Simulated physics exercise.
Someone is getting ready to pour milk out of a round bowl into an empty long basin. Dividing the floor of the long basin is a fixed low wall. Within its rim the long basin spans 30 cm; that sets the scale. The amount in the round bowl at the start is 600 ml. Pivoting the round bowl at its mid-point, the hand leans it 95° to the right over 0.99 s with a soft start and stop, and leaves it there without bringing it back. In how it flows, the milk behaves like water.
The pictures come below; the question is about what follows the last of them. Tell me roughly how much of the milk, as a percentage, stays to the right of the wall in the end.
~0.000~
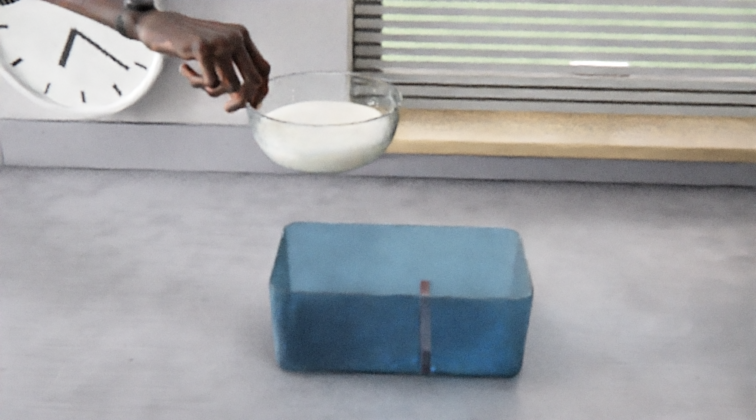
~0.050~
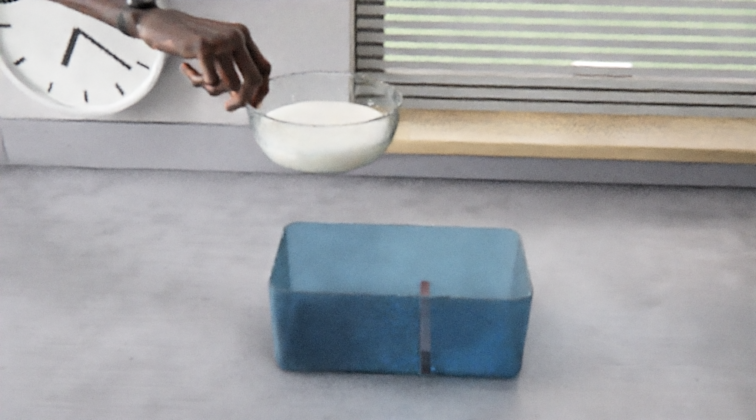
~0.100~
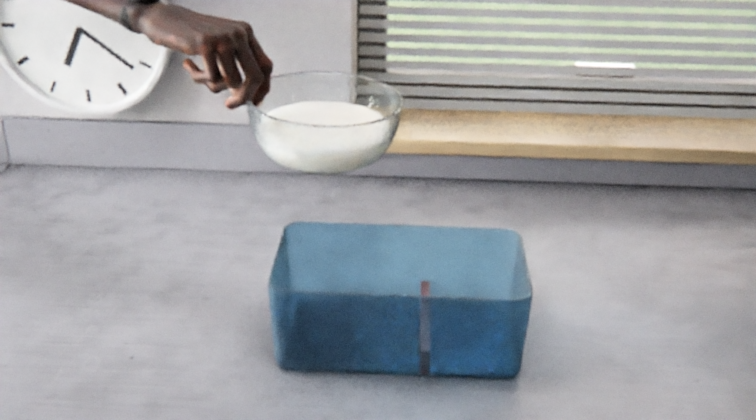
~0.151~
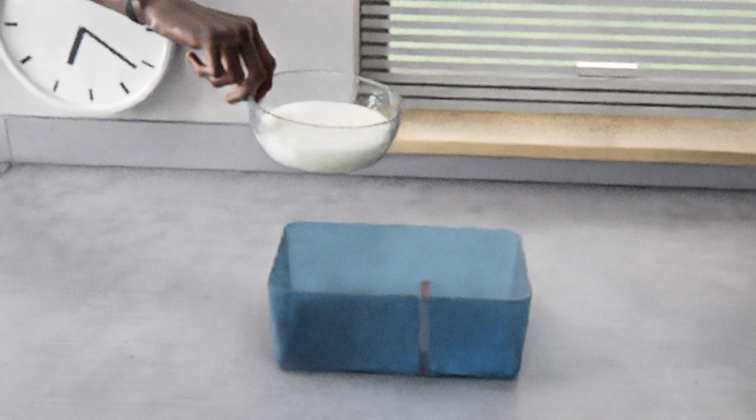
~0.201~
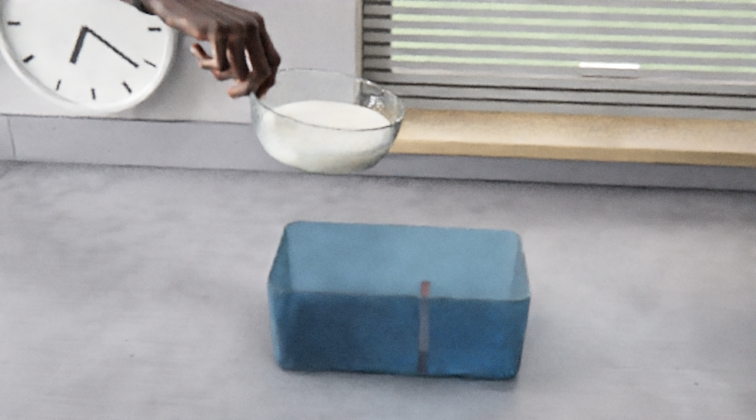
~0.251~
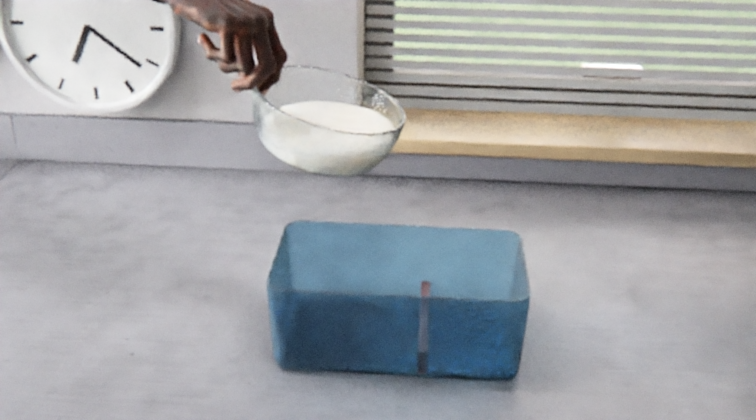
Around 62 per cent stays on the right.
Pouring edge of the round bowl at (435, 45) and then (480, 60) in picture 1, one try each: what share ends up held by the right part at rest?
Around 80 per cent first, around 60 per cent next.
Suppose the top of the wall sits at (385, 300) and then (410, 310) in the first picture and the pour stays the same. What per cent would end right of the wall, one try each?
First try about 95 %, second try about 80 %.
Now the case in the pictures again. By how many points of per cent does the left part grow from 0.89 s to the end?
Close to 20% of the whole.
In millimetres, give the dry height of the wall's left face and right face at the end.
About 26 mm left, about 12 mm right.
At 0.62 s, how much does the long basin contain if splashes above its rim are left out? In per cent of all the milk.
Near 7 in a hundred.
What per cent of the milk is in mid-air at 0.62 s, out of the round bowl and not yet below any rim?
Around 38 in a hundred.
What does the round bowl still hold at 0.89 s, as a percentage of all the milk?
Near 9 in a hundred.
After 0.62 s the tilt is 66° and 54 per cent is still to pour, 1 is left of the wall and 6 right of it.
After 0.89 s the tilt is 93° and 9 per cent is still to pour, 17 is left of the wall and 59 right of it.
After 1.18 s the tilt is 95° and 0 per cent is still to pour, 36 is left of the wall and 62 right of it.
After 1.49 s the tilt is 95° and 0 per cent is still to pour, 37 is left of the wall and 62 right of it.
In the end 37 per cent lies left of the wall, 62 right of it and 1 outside.
